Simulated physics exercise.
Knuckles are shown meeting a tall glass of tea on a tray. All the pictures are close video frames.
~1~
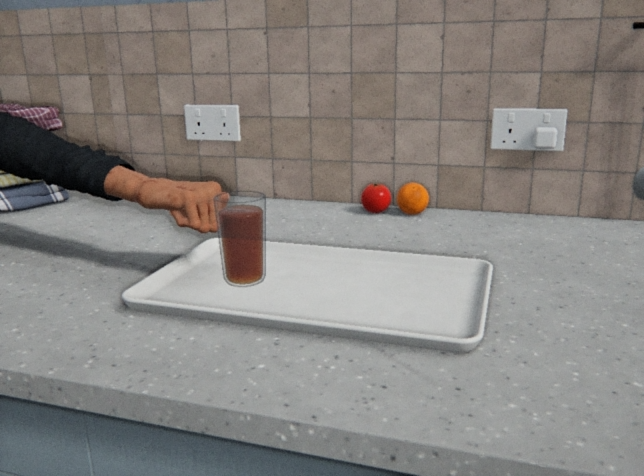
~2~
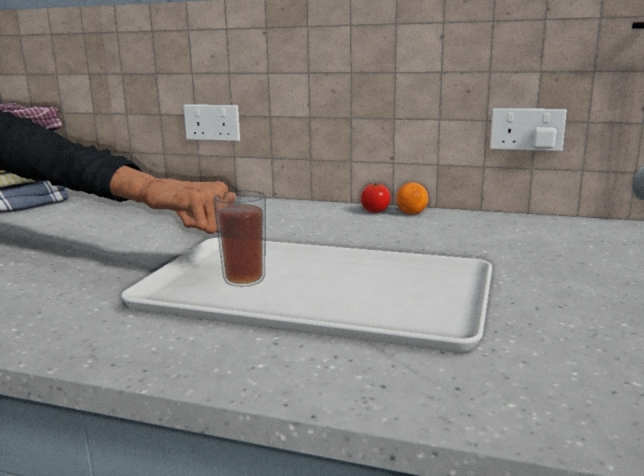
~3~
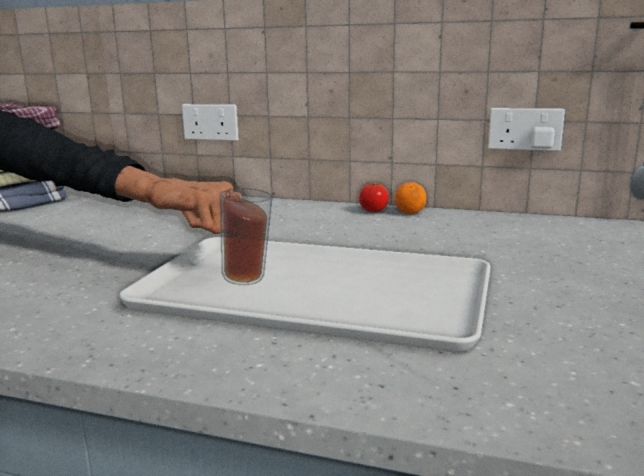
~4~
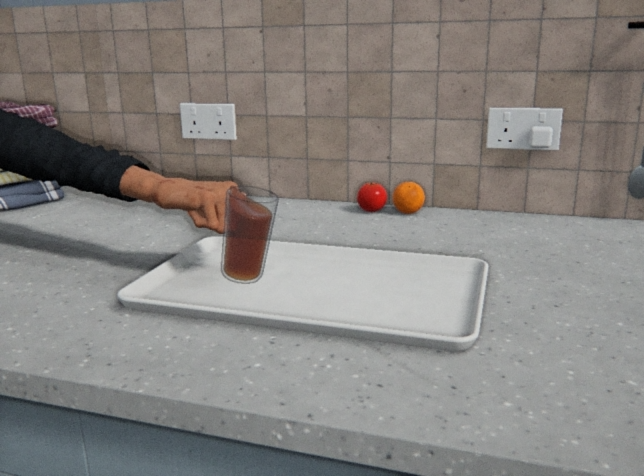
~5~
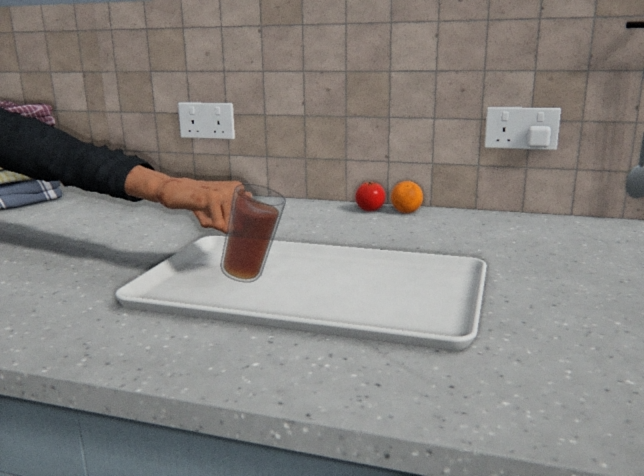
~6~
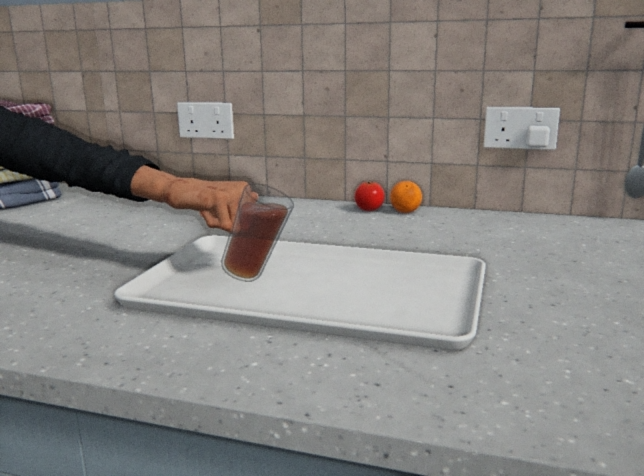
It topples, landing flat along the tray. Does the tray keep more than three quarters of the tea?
No, more than a quarter gets off it.
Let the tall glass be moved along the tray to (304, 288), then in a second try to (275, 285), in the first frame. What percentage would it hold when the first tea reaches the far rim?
It comes to near 75 percent in the first case and near 65 percent in the second.
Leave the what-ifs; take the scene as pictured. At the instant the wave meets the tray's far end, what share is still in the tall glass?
About 60 %.
A moment on, the tall glass is falling and 98 per cent is in the glass, 0 on the tray and 2 above or beyond its rim.
Next, the tall glass lies on its side and 66 per cent is in the glass, 28 on the tray and 6 above or beyond its rim.
Then the tall glass lies on its side and 39 per cent is in the glass, 44 on the tray and 17 above or beyond its rim.
Later the tall glass lies on its side and 21 per cent is in the glass, 38 on the tray and 41 above or beyond its rim.
In the end 60 per cent is held by tray and glass, 40 is off the tray.
